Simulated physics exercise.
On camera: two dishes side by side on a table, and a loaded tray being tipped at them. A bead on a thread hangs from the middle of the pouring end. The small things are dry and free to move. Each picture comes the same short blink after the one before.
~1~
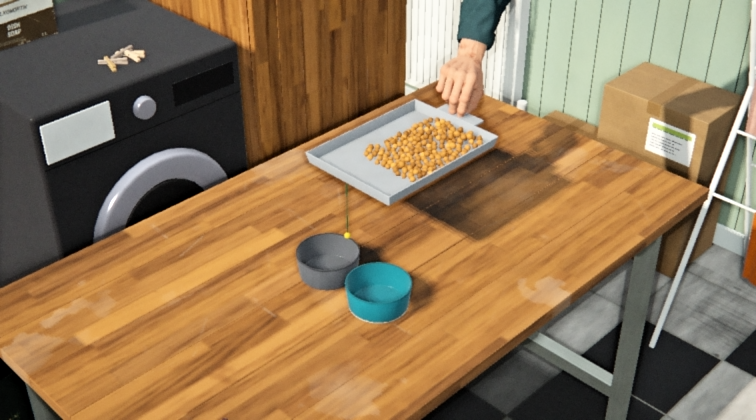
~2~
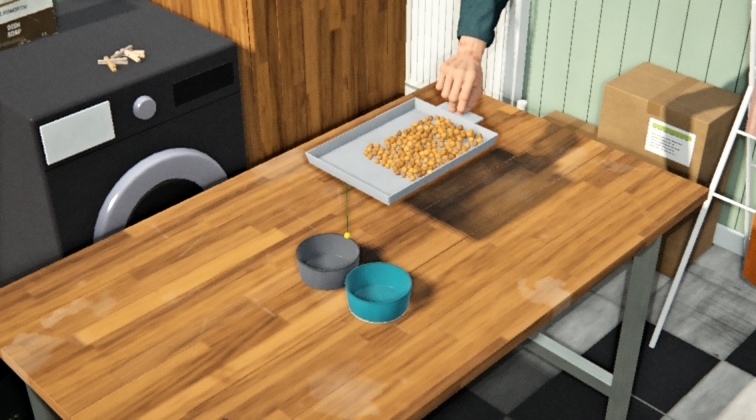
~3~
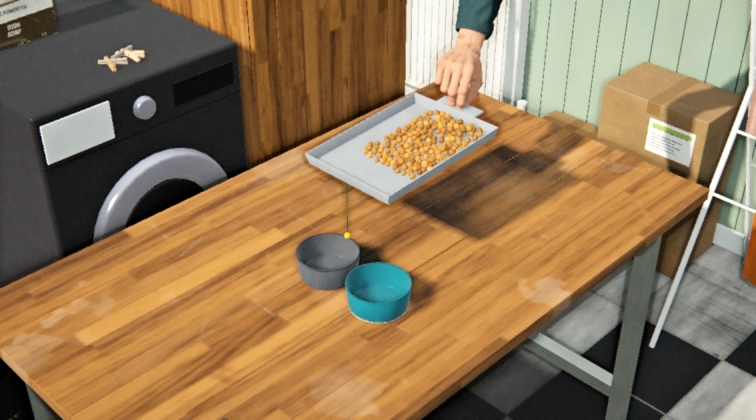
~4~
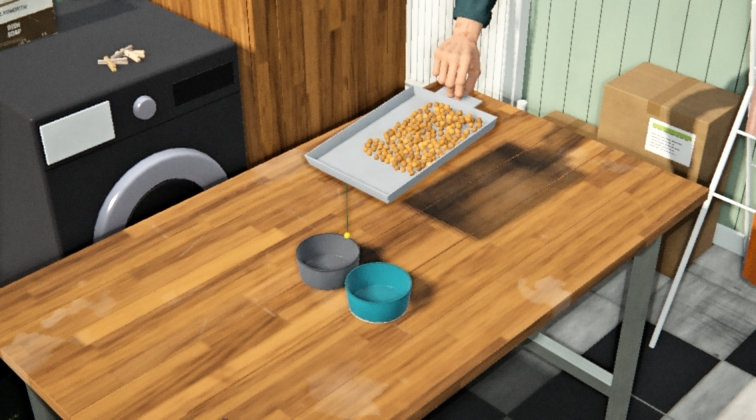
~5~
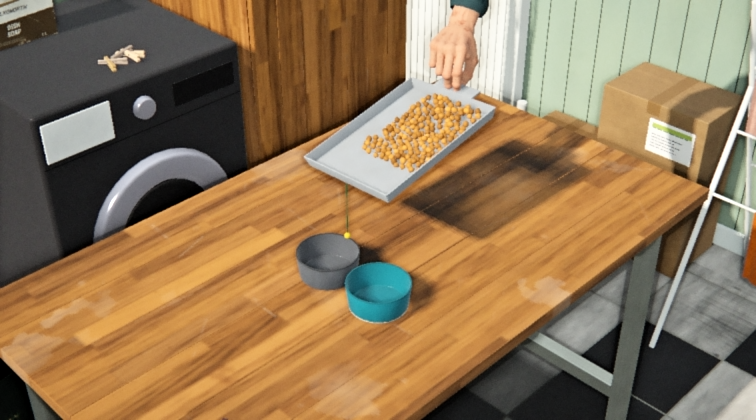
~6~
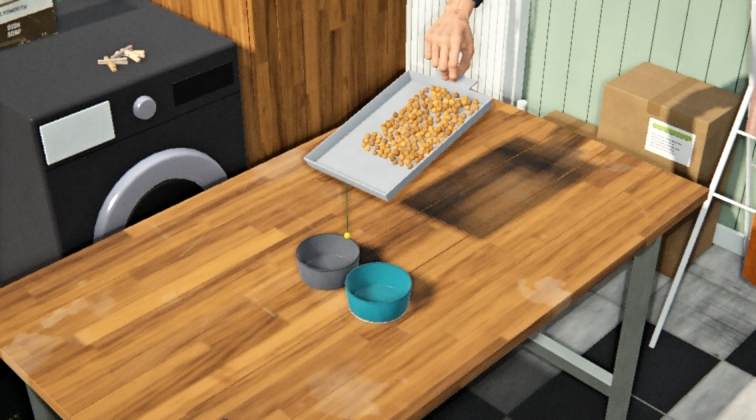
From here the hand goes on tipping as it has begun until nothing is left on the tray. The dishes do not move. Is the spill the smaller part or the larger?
Together they catch only the smaller part.
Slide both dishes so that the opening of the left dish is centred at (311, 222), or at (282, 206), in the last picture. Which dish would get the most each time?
One: The left one. Two: Right.
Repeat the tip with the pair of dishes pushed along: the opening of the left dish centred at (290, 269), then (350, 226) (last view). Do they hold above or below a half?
The first try: Not half. The second: Below a half.
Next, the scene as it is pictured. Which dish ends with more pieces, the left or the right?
More ends in left.
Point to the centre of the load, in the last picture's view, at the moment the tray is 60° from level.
Around (343, 153).
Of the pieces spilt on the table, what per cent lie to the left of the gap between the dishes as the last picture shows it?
Roughly 100 in a hundred.
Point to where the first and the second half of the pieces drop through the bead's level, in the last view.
At about (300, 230), then at (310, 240).
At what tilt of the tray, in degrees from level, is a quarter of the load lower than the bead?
At some 115 degrees.
Just after the last frame, tray tipped steeply; almost all on the tray; just a few in the air.
A moment on, tray tipped right over; the larger part on the tray; just a few in the left dish; about a tenth outside both; just a few in the air.
Further on, tray tipped past a quarter turn; just a few in the right dish; roughly a third in the left dish; roughly two thirds outside both.
When it is over, tray tipped past a quarter turn; just a few in the right dish; roughly a third in the left dish; roughly two thirds outside both.
